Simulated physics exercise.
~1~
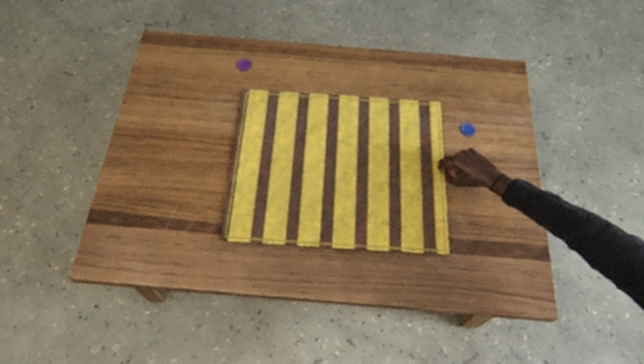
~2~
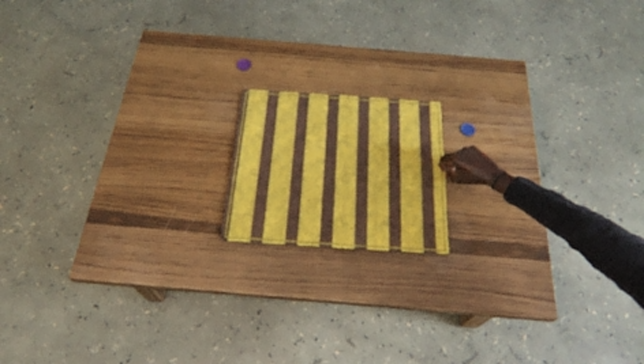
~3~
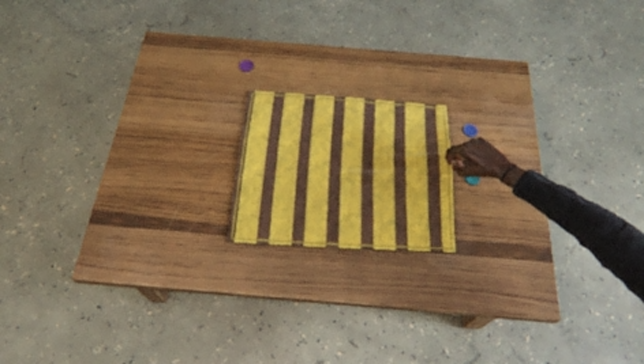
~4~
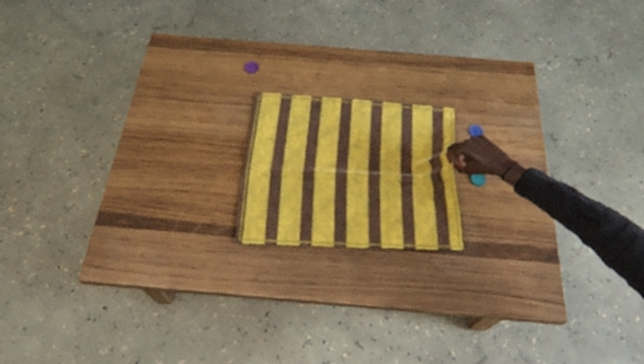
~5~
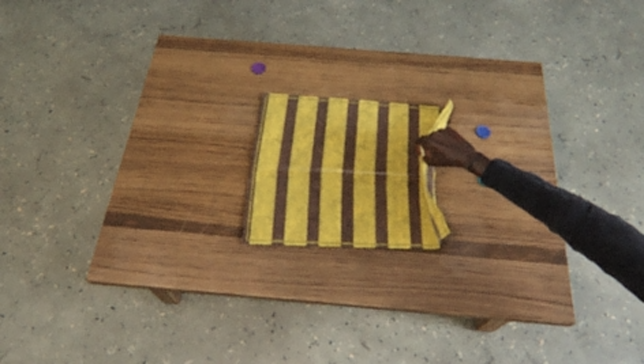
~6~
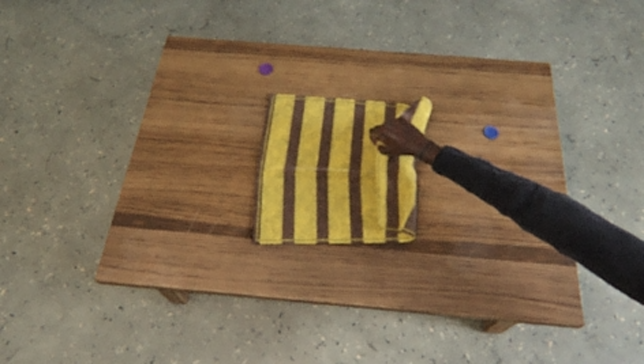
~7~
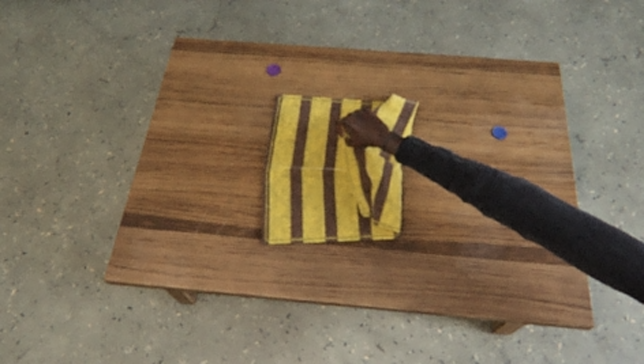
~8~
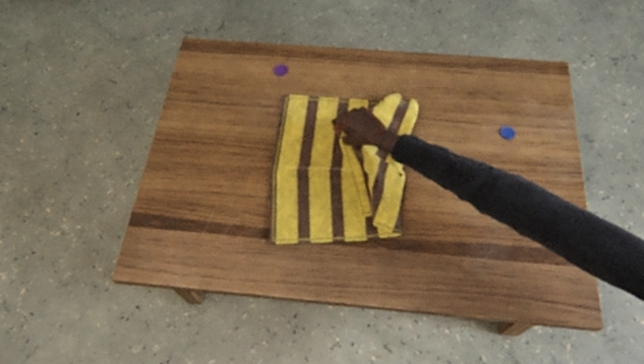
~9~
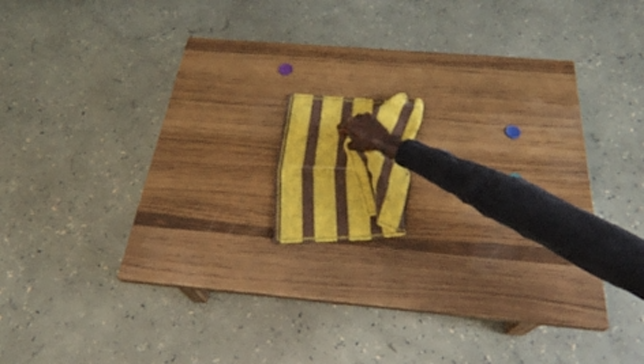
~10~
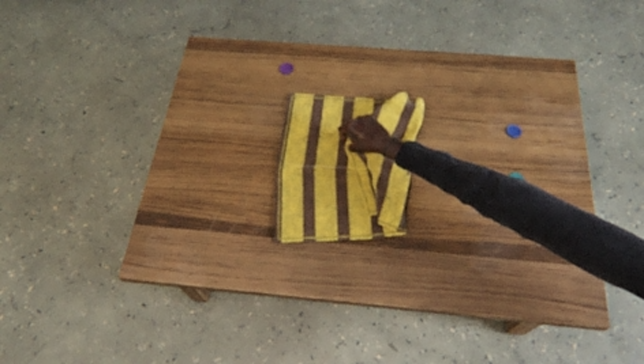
A hand in a dark sleeve pinched the right edge of a yellow and brown striped towel on a wooden table, drew it leftward and set it down, leaving the towel partly folded over itself with the hand still resting there.
